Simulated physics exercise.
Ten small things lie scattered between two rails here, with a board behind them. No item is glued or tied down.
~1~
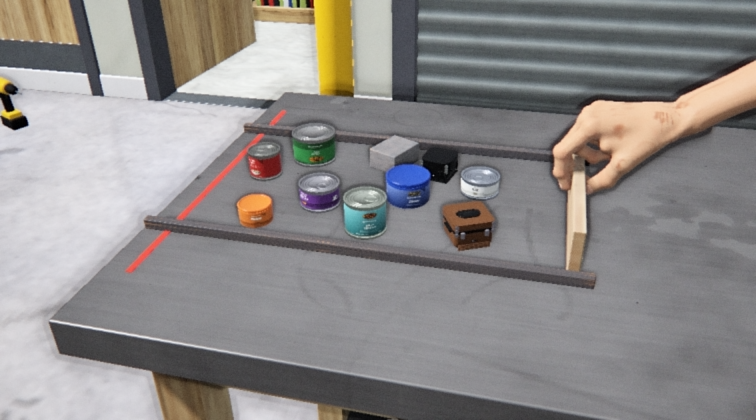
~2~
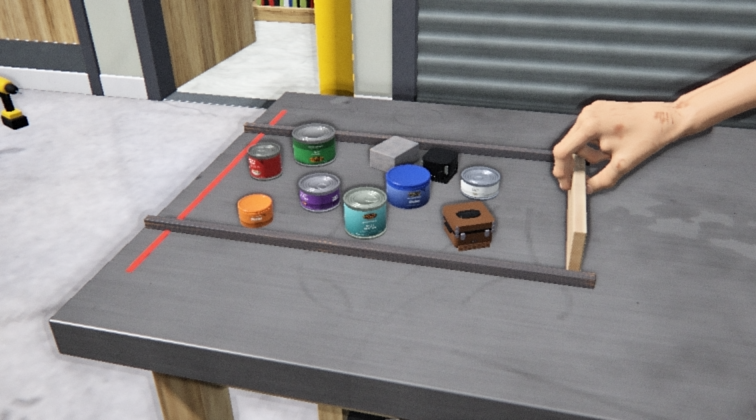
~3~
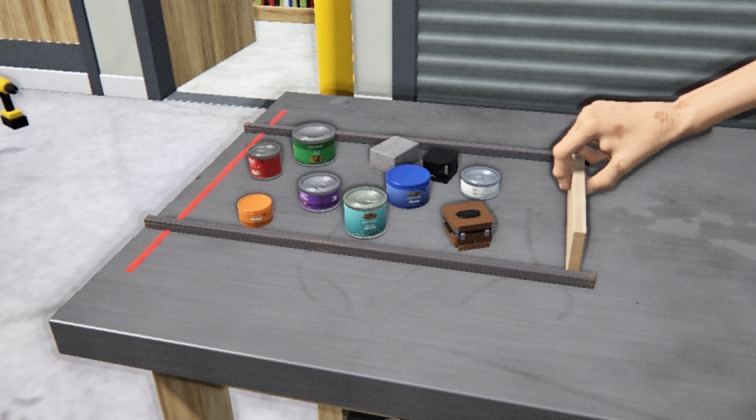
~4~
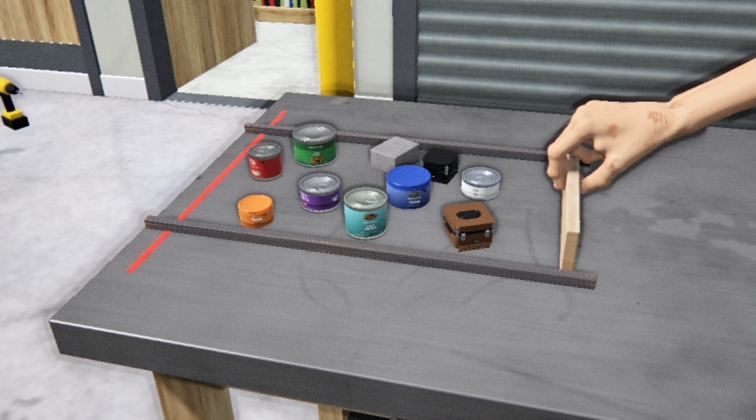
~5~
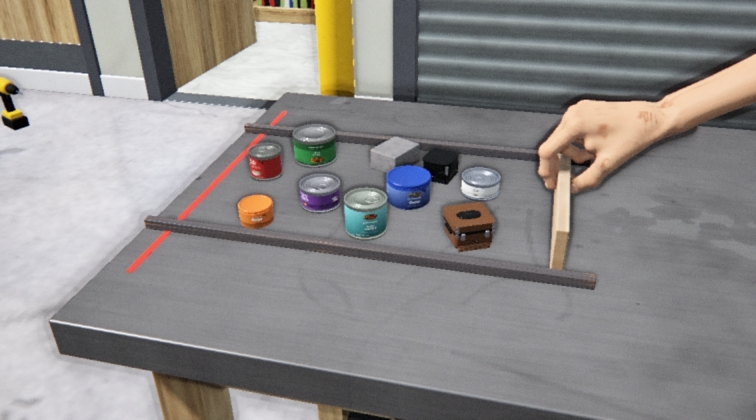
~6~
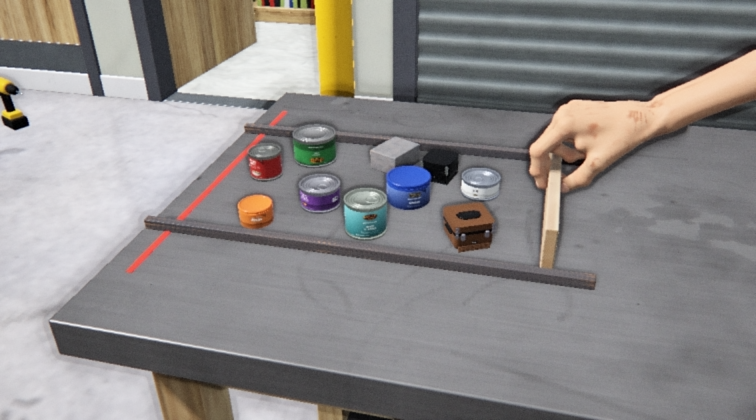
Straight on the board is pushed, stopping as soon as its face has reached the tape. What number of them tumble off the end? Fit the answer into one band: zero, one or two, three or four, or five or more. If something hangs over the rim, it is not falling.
I would say five or more.
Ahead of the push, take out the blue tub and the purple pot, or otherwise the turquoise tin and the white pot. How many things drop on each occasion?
You'd see 4 fallen, and 4 in the other try.
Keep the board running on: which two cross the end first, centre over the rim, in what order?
Order, earliest first: Green pot, orange tub.
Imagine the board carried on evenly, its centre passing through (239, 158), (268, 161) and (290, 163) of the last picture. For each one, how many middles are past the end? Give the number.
First 6, then 2, finally 0.
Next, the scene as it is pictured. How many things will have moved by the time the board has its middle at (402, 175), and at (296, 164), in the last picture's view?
So 6, and at the other place 10.
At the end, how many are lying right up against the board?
Counting them up gives 4.
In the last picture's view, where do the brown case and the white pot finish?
The brown case comes to rest close to (181, 188), while the white pot rests close to (219, 155).
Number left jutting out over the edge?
Overhanging ones - 4.
Soon after, none off yet; red pot at rest near (265, 162); orange tub at rest near (256, 212); green pot at rest near (315, 146).
Then, none off yet; red pot at rest near (265, 162); orange tub moved well along near (198, 209); green pot moved about its own width near (256, 140).
At rest, the number that fall off is five or more; fallen, turquoise tin, grey block, purple pot, green pot, orange tub and red pot.
